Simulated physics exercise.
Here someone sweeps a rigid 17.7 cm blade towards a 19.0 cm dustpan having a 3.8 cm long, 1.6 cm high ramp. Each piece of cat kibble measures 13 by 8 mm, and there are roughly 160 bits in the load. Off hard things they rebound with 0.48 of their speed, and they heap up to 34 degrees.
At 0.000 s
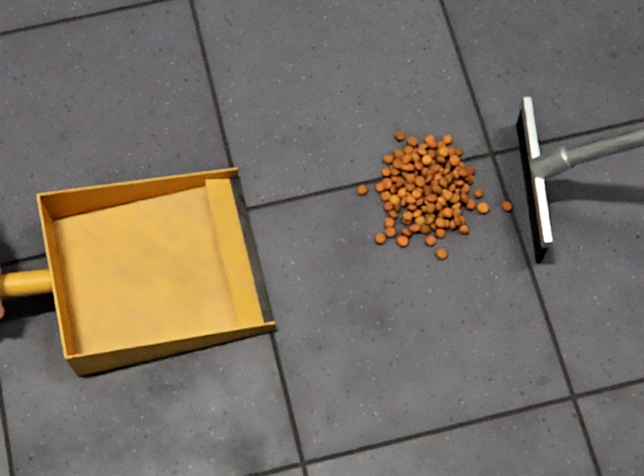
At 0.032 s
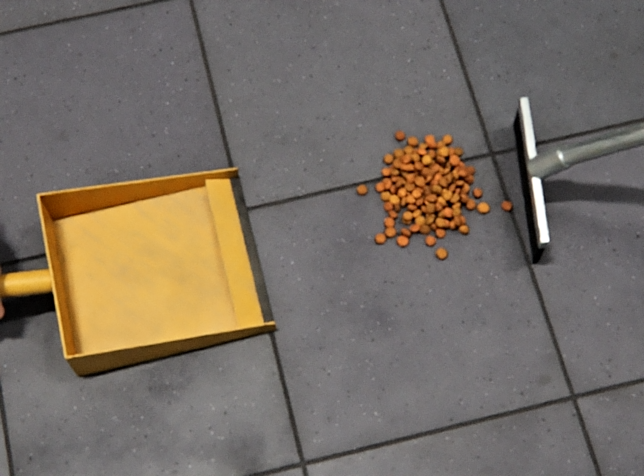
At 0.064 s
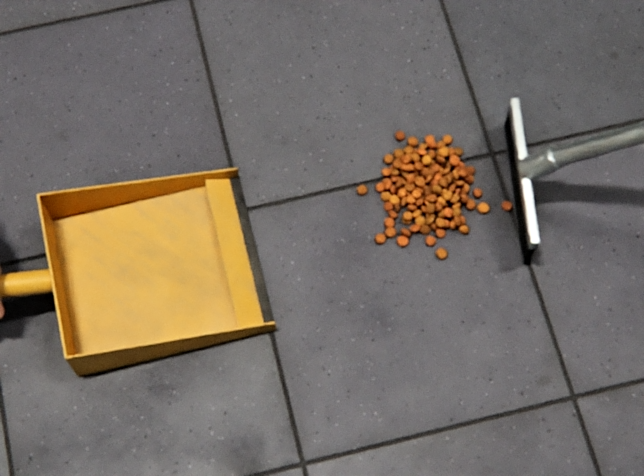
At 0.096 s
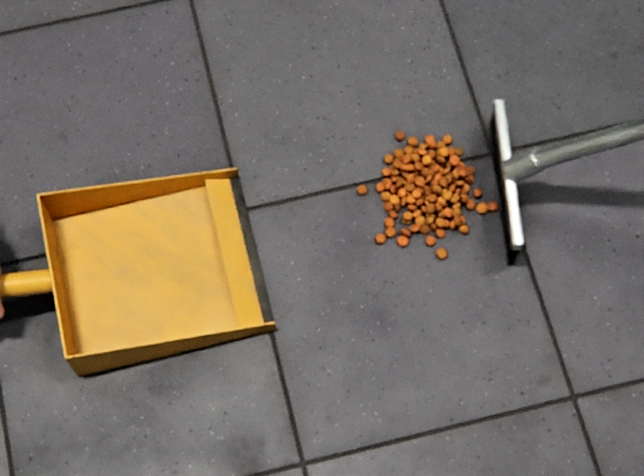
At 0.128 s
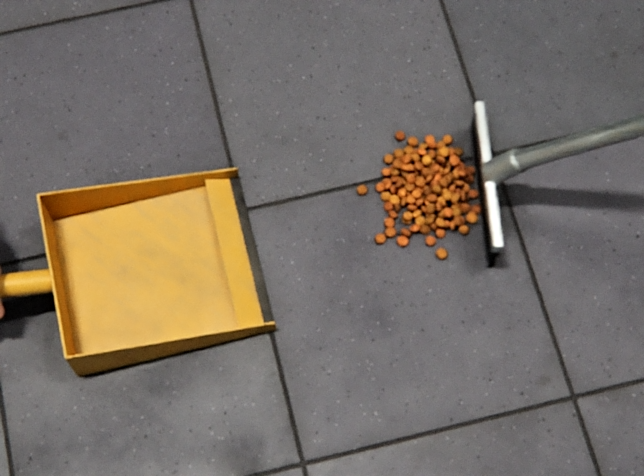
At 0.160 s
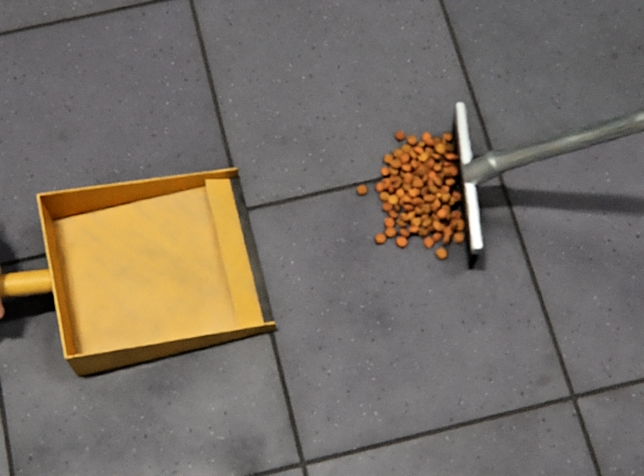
Part of a hand at the left edge holds the handle of a yellow dustpan on a grey tiled floor, seen from above by a still camera. A small heap of orange-brown kibble lies right of centre, with a narrow black-and-white blade on a grey handle to its right. The blade slides left, meets the heap and pushes its right side inward, while the dustpan stays still.
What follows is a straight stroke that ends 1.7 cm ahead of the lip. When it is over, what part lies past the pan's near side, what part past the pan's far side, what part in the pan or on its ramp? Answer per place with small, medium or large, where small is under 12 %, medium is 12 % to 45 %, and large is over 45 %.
Near side small, far side medium, pan medium.
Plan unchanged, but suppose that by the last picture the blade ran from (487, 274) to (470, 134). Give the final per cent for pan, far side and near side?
You'd see pan at 5, far at 10 and near at 5.
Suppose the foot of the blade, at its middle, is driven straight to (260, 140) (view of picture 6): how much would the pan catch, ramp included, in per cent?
That would come to near 10 percent.
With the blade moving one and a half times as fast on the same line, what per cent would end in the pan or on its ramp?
Then some 35 in a hundred.
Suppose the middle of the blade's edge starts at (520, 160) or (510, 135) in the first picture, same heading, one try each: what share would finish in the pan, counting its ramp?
Some 25 and 15 per cent.
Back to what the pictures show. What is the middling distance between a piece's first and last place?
20 cm or thereabouts.
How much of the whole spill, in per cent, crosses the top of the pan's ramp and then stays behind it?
It comes to some 0 per cent.
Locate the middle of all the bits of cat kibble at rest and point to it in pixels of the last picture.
Est. centre at rest: (251, 200) px.
After 0.32 s, middle of the blade 13 cm from the lip; 0 % over the lip, far side 15 %, near side 0 %.
After 0.43 s, middle of the blade 6 cm from the lip; 0 % over the lip, far side 20 %, near side 0 %.
Then, at 0.67 s, middle of the blade 3 cm from the lip; 25 % over the lip, far side 30 %, near side 0 %.
At rest (1.1 s), near side 0 %, far side 30 %, pan 25 %, in front of the lip or behind the blade 45 %.
